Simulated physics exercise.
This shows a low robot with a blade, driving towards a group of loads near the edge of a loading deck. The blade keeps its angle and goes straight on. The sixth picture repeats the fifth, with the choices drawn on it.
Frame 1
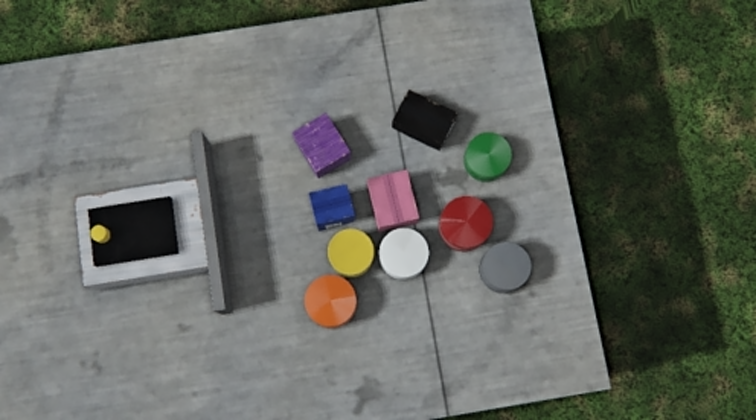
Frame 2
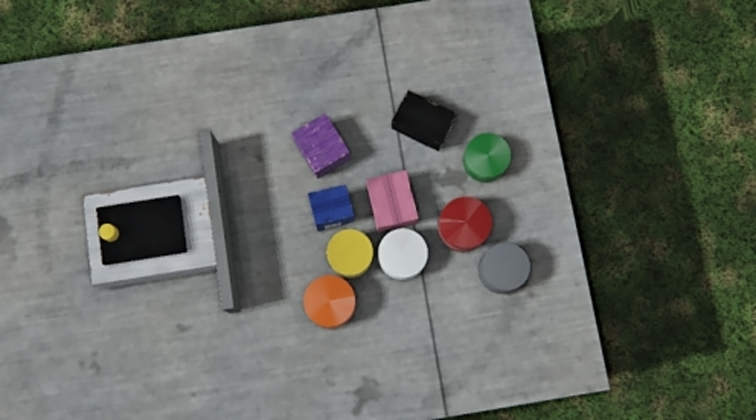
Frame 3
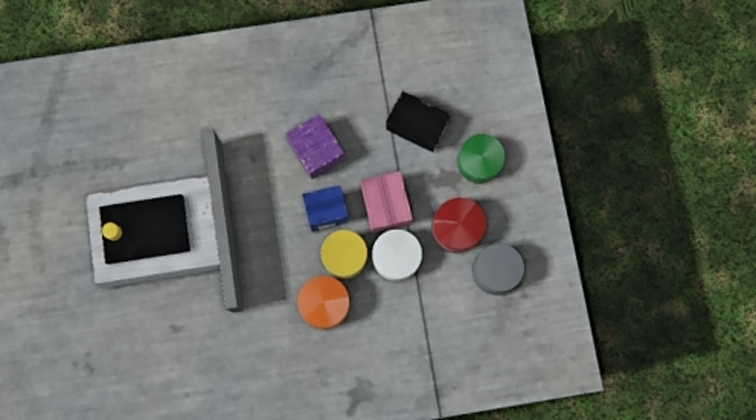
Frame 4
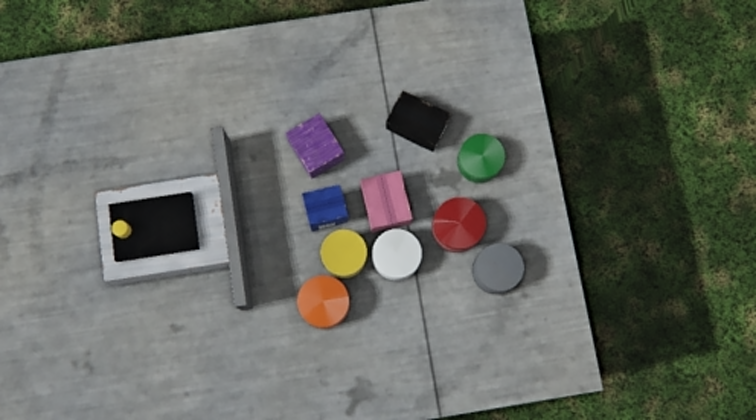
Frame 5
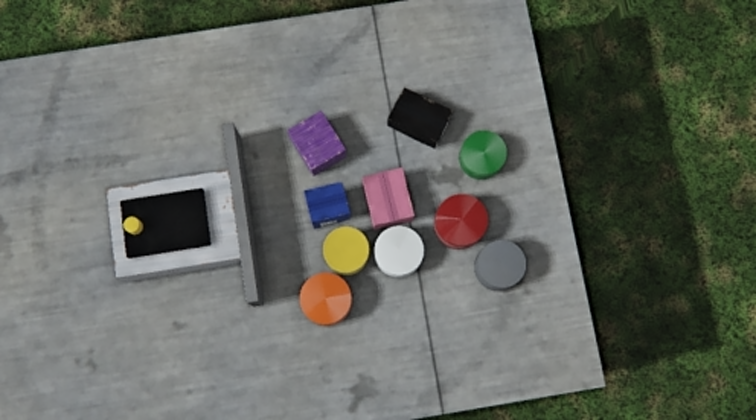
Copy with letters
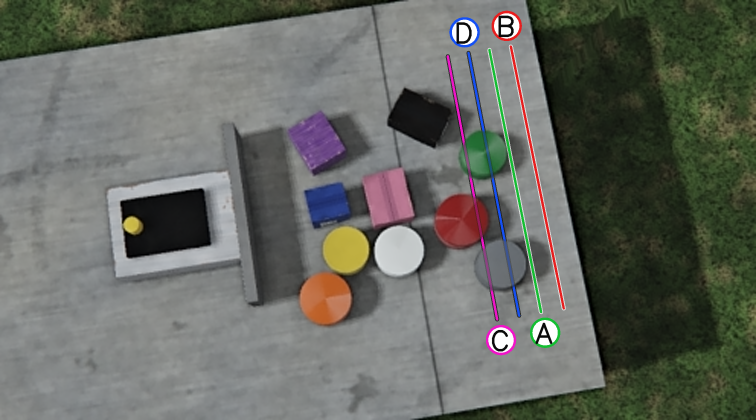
In the video, seen from above, a low white robot with a wide grey blade moves slowly a short way right across a concrete deck toward a cluster of colourful crates, parcels and canisters, which stay in place.
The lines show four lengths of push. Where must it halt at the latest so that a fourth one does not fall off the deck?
Stop at D.
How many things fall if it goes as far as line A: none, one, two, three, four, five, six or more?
By then, four.
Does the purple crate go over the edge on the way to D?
No.
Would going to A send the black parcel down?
By then, yes.
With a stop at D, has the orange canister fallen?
By then, no.
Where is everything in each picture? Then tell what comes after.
Purple crate (322, 146); blue parcel (333, 208); green canister (487, 158), in the first frame.
Robot (148, 229); white canister (403, 255), in the second frame.
Robot (151, 228); grey canister (497, 269), in the third frame.
Robot (161, 226); orange canister (324, 302), in the fourth frame.
Robot (172, 222); pink parcel (388, 199); purple crate (318, 144); blue parcel (328, 206), in the fifth frame.
On the marked copy, A at (515, 177); B at (537, 174); C at (472, 184); D at (493, 181).
Following D. Soon after the start, robot (266, 207); orange canister (373, 305); purple crate (351, 144).
Later, robot (360, 192); green canister (524, 147); red canister (532, 222).
In the end, robot (428, 181); green canister over the edge; black parcel over the edge; two fallen.
As for the rest, A drops four; B drops four; C is within the limit but short.
